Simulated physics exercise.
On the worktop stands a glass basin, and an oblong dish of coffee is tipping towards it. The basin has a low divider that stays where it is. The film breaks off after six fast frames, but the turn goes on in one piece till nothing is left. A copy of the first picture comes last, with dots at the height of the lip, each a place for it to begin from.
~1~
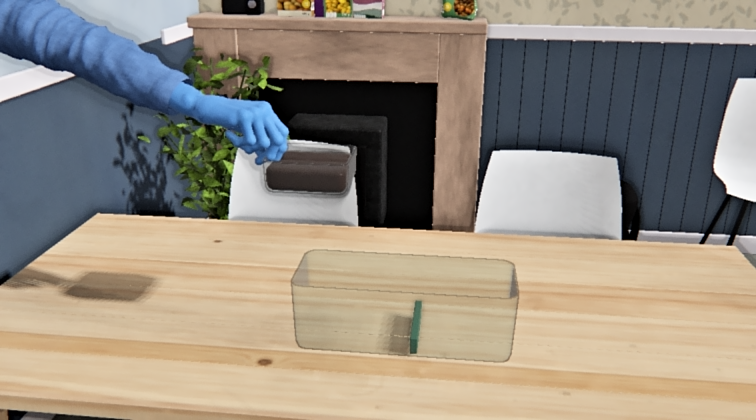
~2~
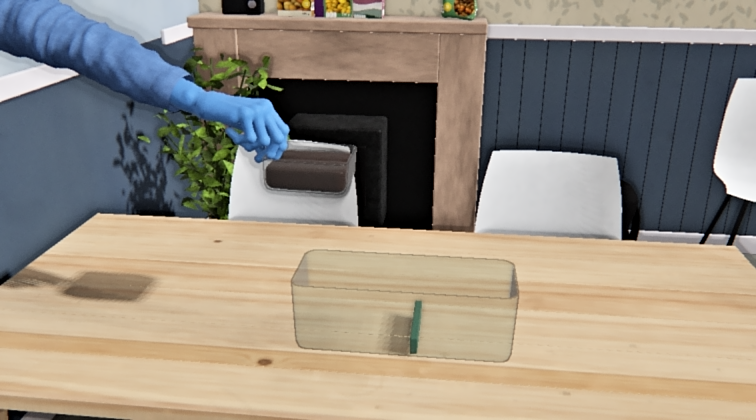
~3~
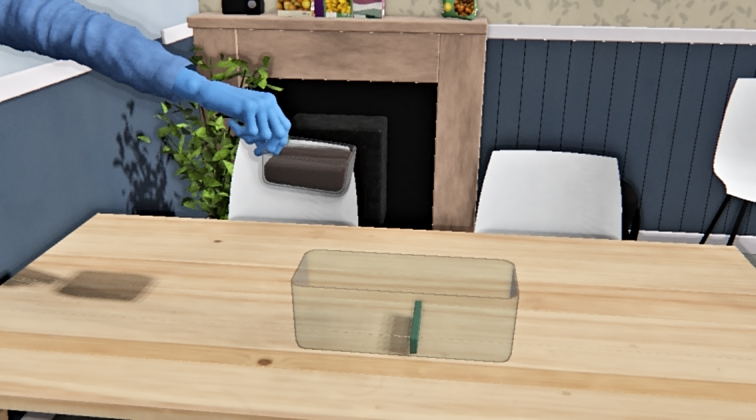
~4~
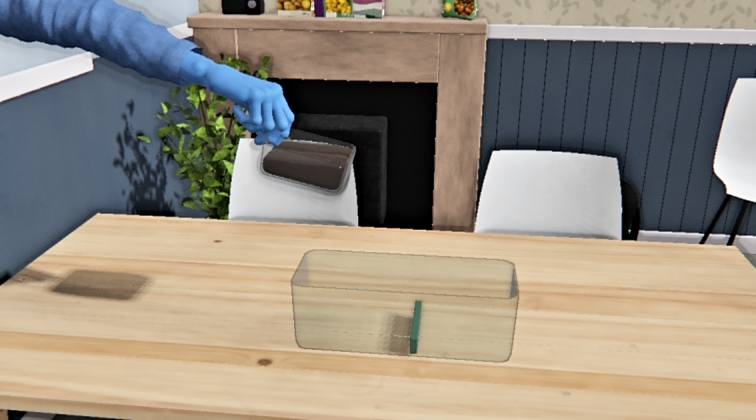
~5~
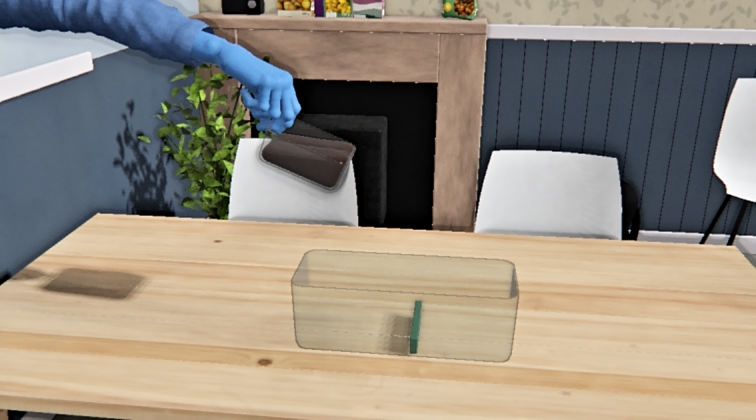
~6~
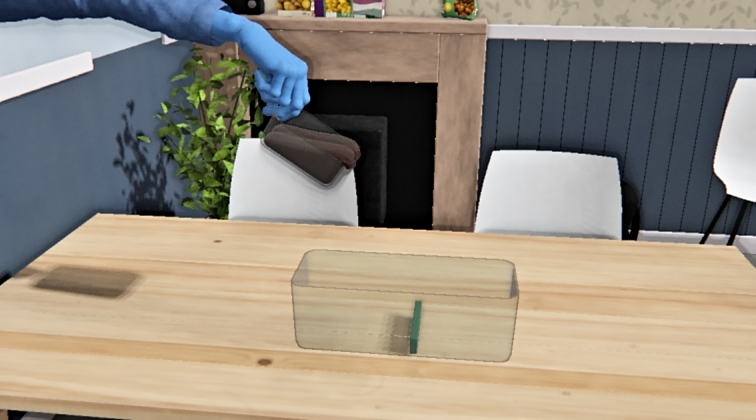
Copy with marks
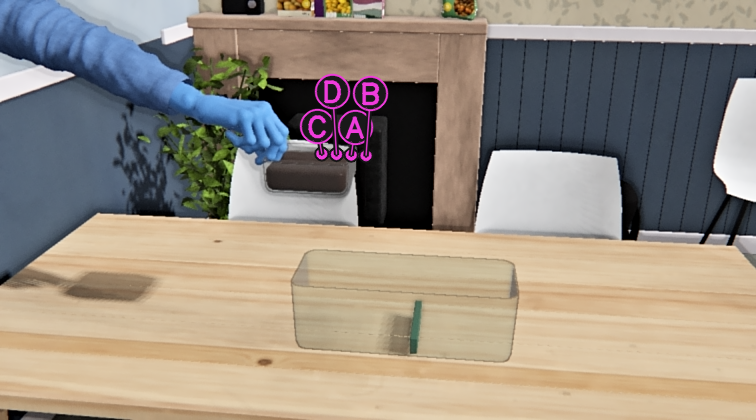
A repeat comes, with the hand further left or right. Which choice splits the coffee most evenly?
The answer is dot D.
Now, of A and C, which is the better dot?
That is dot A.
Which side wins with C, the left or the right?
The left side.
On the marked copy, A at (351, 155); B at (366, 155); C at (321, 153); D at (336, 154).
If A is chosen, about 33 % ends left of the wall and 62 % right of it; 6 % is lost outside.
If B is chosen, about 26 % ends left of the wall and 69 % right of it; 5 % is lost outside.
If C is chosen, about 77 % ends left of the wall and 19 % right of it; 5 % is lost outside.
If D is chosen, about 46 % ends left of the wall and 48 % right of it; 6 % is lost outside.
